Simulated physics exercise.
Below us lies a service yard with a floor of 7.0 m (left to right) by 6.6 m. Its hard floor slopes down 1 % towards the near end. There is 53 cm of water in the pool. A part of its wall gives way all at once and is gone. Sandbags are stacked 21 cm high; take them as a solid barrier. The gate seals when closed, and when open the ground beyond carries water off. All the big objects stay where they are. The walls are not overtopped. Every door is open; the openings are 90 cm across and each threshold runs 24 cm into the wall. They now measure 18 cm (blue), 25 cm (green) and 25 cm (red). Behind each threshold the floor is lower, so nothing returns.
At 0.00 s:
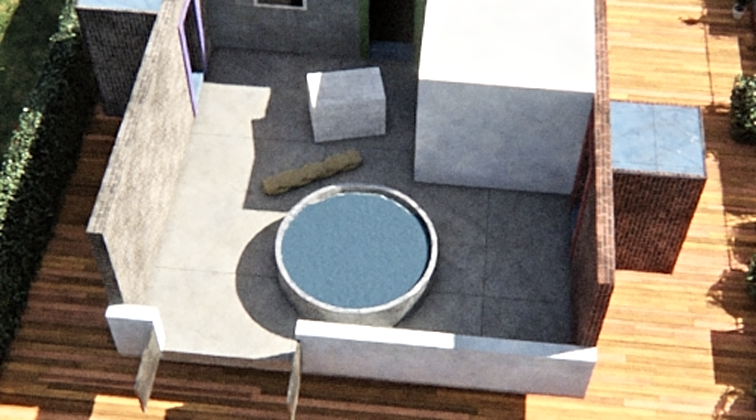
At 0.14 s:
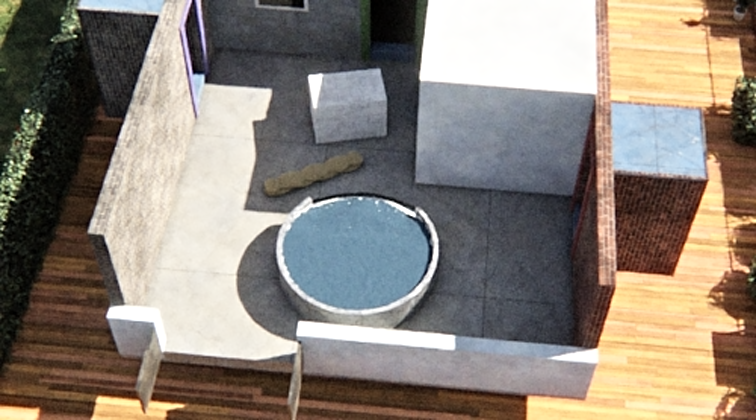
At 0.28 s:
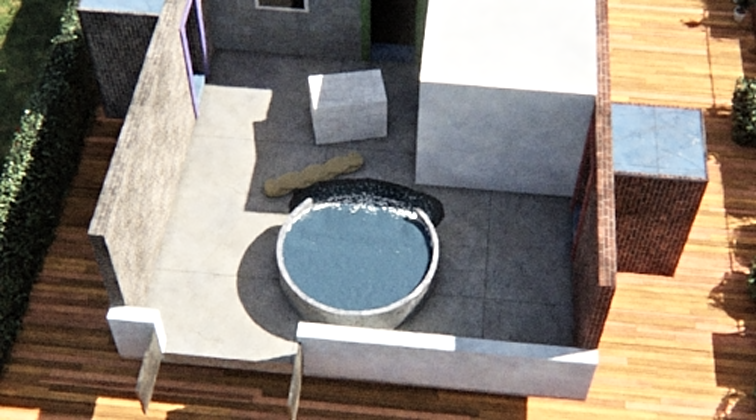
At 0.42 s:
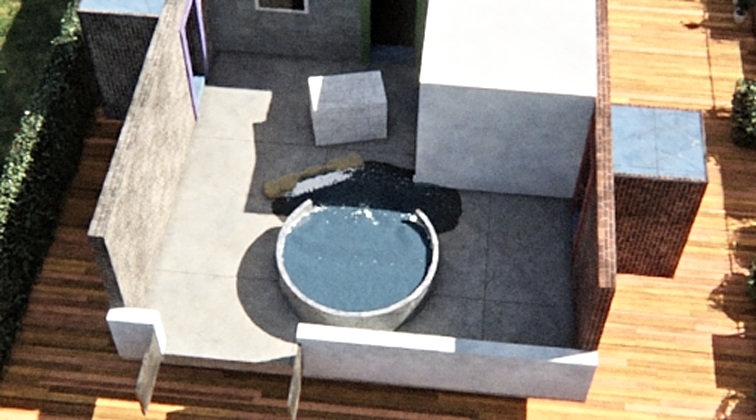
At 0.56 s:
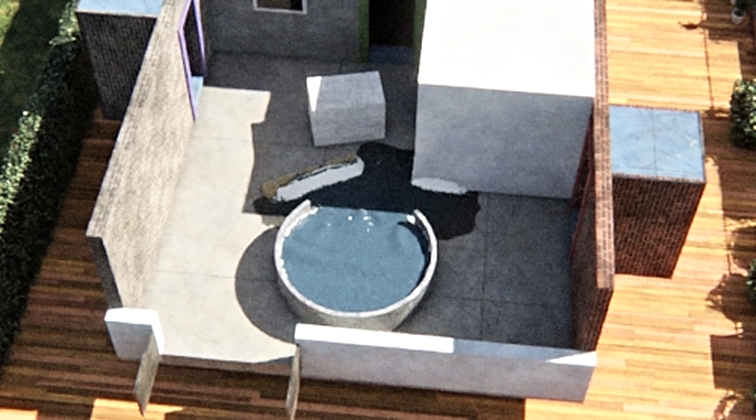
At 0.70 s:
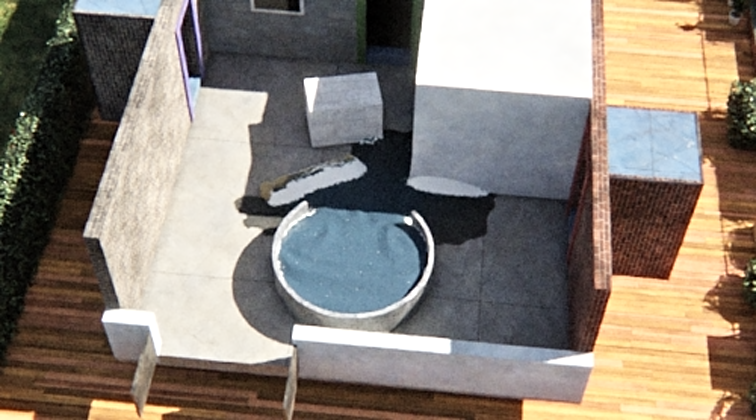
Round pool in a walled yard losing part of its far rim, with dark water pouring out and spreading around the sandbags.
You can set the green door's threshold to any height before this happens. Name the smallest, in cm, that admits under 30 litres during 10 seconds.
It would have to be roughly 23 cm high.
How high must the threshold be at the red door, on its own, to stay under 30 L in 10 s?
About 10.0 cm at red.
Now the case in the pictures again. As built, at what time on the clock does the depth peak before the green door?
Near 2.2 s.
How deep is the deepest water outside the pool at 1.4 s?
About 36 cm.
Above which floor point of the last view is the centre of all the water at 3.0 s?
Around (363, 205).
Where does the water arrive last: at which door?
The blue one.
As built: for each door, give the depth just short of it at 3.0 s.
In cm: Blue 0, green 28, red 14.
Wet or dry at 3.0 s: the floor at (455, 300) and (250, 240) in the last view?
In turn: Still dry, flooded.
After 1.4 s water covers 25 % of the floor, deepest (36 cm) near (338, 181); it has not reached the green door.
After 3.0 s water covers 65 % of the floor, deepest (31 cm) near (420, 78); 28 cm at the green door, 13 litres in over its 25 cm threshold.
After 10.0 s water covers 95 % of the floor, deepest (11 cm) near (132, 339); 3 cm at the green door, 18 litres in over its 25 cm threshold.
At the green door as built, the water arrived by 1.6 s and peaked near 31 cm at 2.2 s.
Run again over the same 10 s with other heights there, 58 litres in over 19.5 cm, 12 litres over 26.5 cm. The limit of 30 litres is kept from about 23 cm up.
